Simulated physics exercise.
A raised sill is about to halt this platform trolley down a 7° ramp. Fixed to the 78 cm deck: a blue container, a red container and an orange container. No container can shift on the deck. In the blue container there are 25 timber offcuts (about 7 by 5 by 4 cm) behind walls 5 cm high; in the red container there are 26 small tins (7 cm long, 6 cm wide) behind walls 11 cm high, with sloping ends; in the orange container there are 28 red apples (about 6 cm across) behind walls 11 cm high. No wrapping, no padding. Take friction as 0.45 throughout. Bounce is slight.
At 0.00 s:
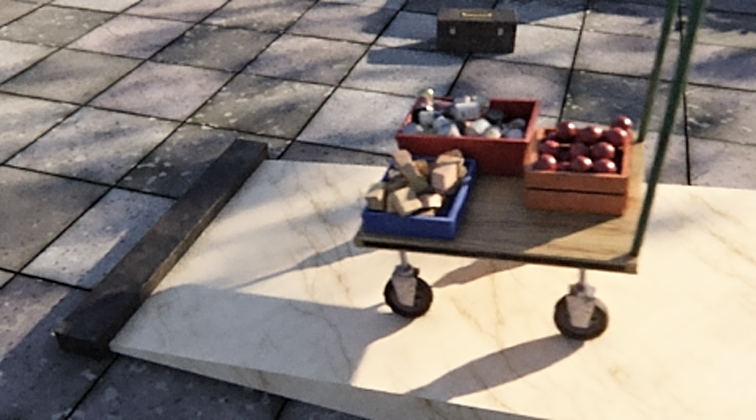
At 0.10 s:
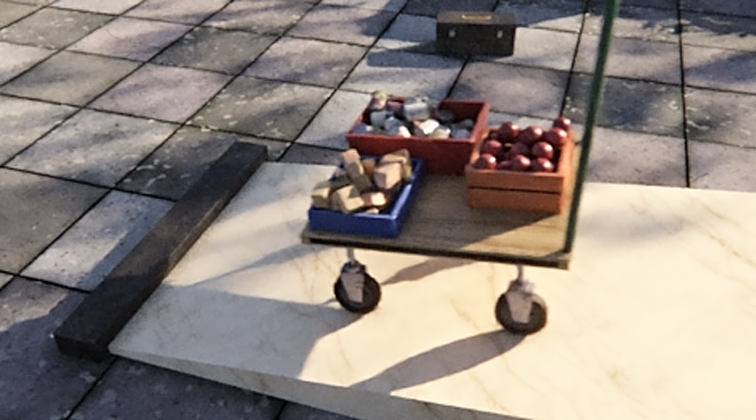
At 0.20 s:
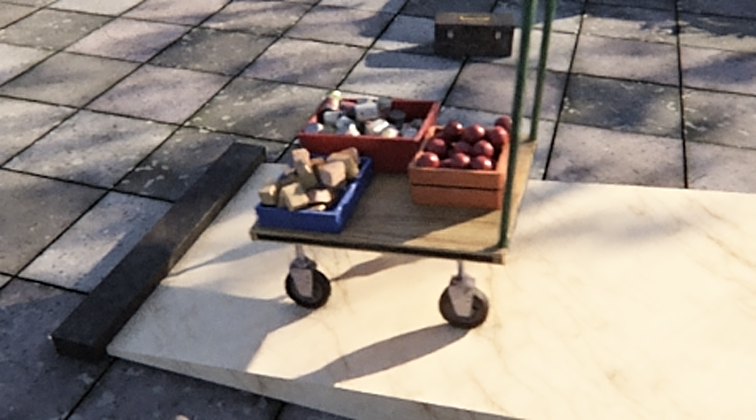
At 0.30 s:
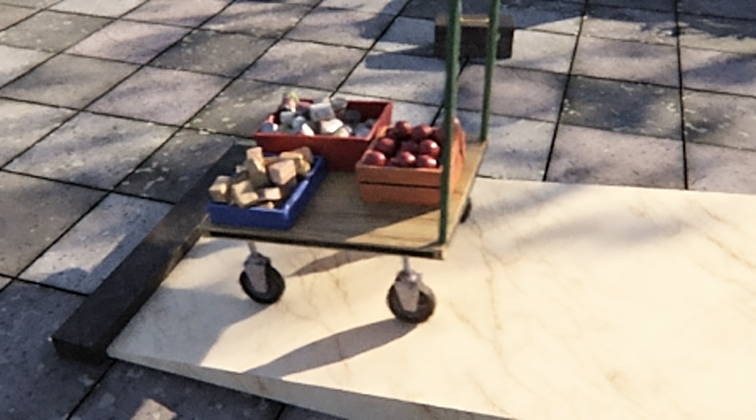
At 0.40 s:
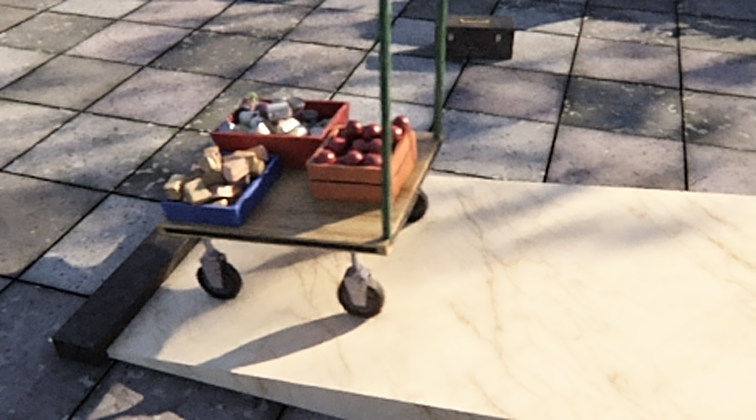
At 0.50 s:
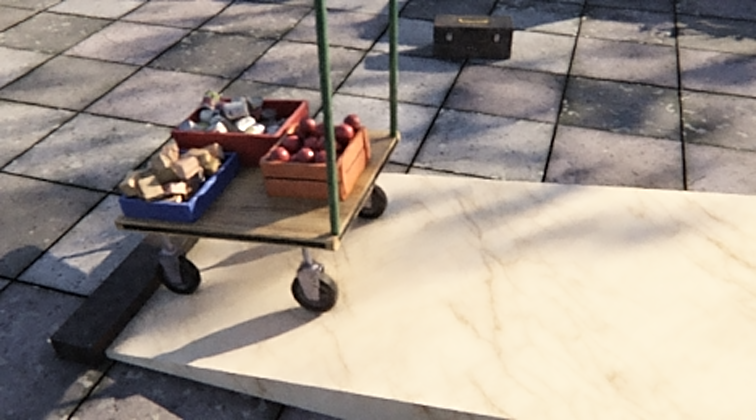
At first, a platform trolley with green uprights stands toward the right of a pale ramp, carrying blue, red and orange containers of wooden blocks, small tins and red apples. It then rolls steadily left down the ramp, its load staying in place, until its front wheels are close to the dark sill.
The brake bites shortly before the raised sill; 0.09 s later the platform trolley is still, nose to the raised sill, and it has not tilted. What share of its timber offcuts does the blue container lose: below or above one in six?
It sheds more than one in six of them.
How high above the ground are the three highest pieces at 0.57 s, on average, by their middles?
Some 60 cm up.
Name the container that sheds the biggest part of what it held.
It is the blue container.
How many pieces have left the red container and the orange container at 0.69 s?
Out by then, roughly: Red container 0, orange container 2.
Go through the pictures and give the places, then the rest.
In the first picture (each is followed by its nearest rim corner in this view), blue container, (448, 220); red container (its farthest corner), (421, 97); 86 cm short of the stop; none out.
The second picture shows blue container, (389, 217); red container, (375, 99); 69 cm short of the stop.
The third picture shows blue container, (333, 214); red container, (329, 99); 52 cm short of the stop.
The fourth picture shows blue container, (281, 211); red container, (288, 99); 36 cm short of the stop.
The fifth picture shows blue container, (232, 208); red container, (248, 99); 19 cm short of the stop.
The sixth picture shows blue container, (186, 204); red container, (211, 98); stopping; none out.
After 0.57 s, blue container 24 in, 1 out, red container 26 in, 0 out and orange container 28 in, 0 out.
After 0.69 s, blue container 16 in, 9 out, red container 26 in, 0 out and orange container 26 in, 2 out.
After 0.92 s, blue container 15 in, 10 out, red container 24 in, 2 out and orange container 25 in, 3 out.
When it is over (at 1.42 s), blue container 15 in, 10 out, red container 24 in, 2 out and orange container 25 in, 3 out. Asked share, 10 of 25, 40 per cent.
